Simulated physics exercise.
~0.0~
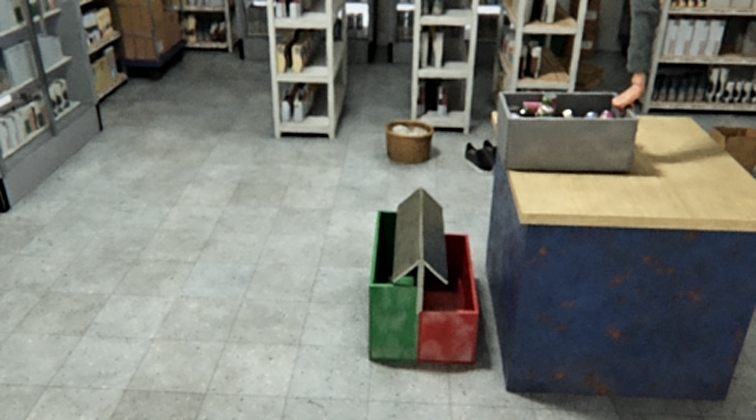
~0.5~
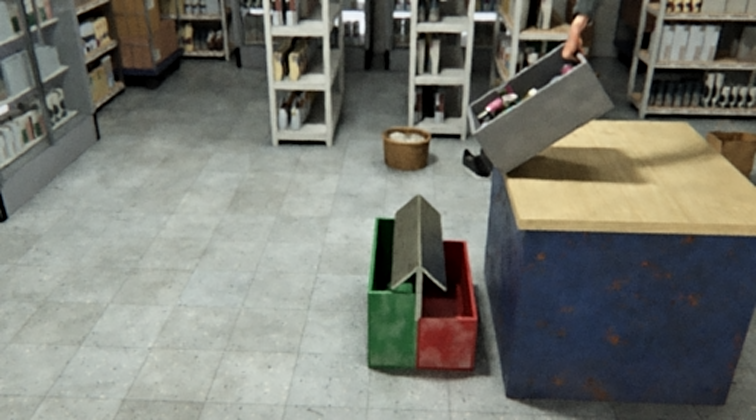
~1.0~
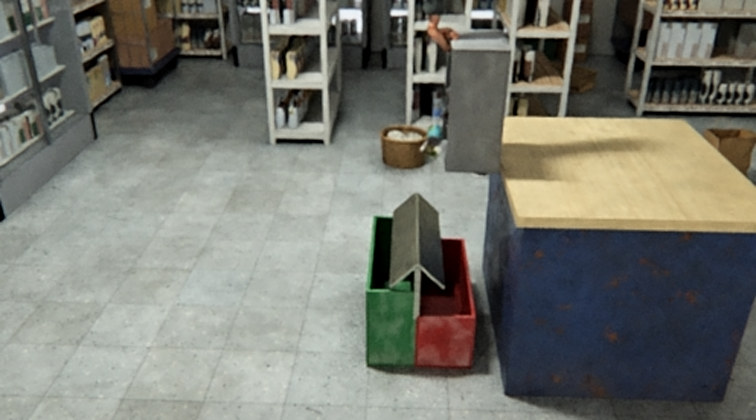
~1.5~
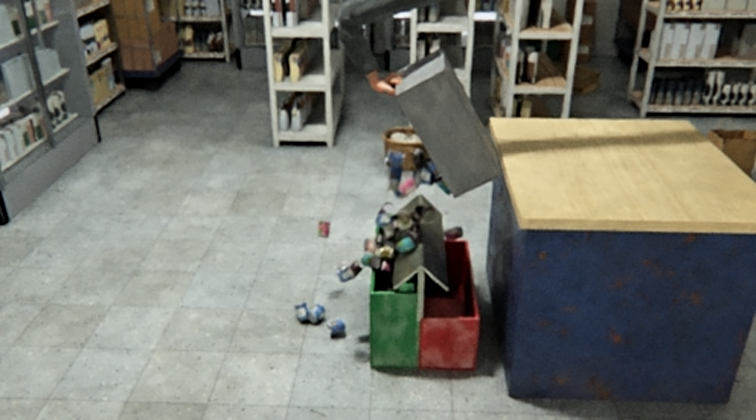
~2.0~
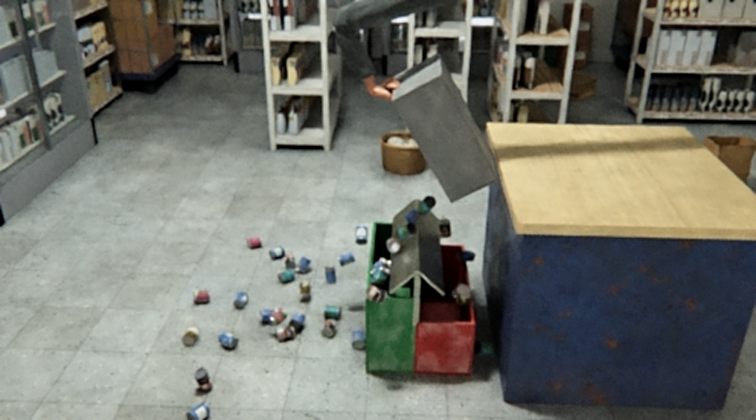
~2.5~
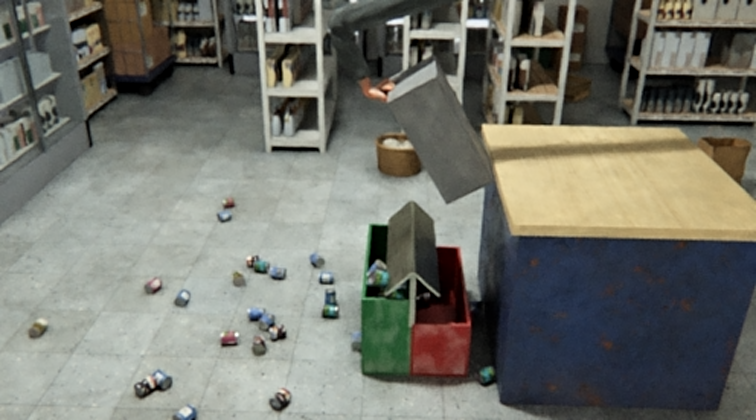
The clip opens on a shop floor where a grey box of small tins rests on a blue bench with a pale wooden top, beside a green bin and a red box sharing a roof-shaped splitter. A hand lifts the grey box and tips it leftward over the bench's edge until it stands on end. It turns further, and the tins tumble onto the splitter. Many bounce left and scatter across the tiles. The grey box stays tilted as the last tins settle, with some in the green bin, many strewn beyond it and very few near the bench.
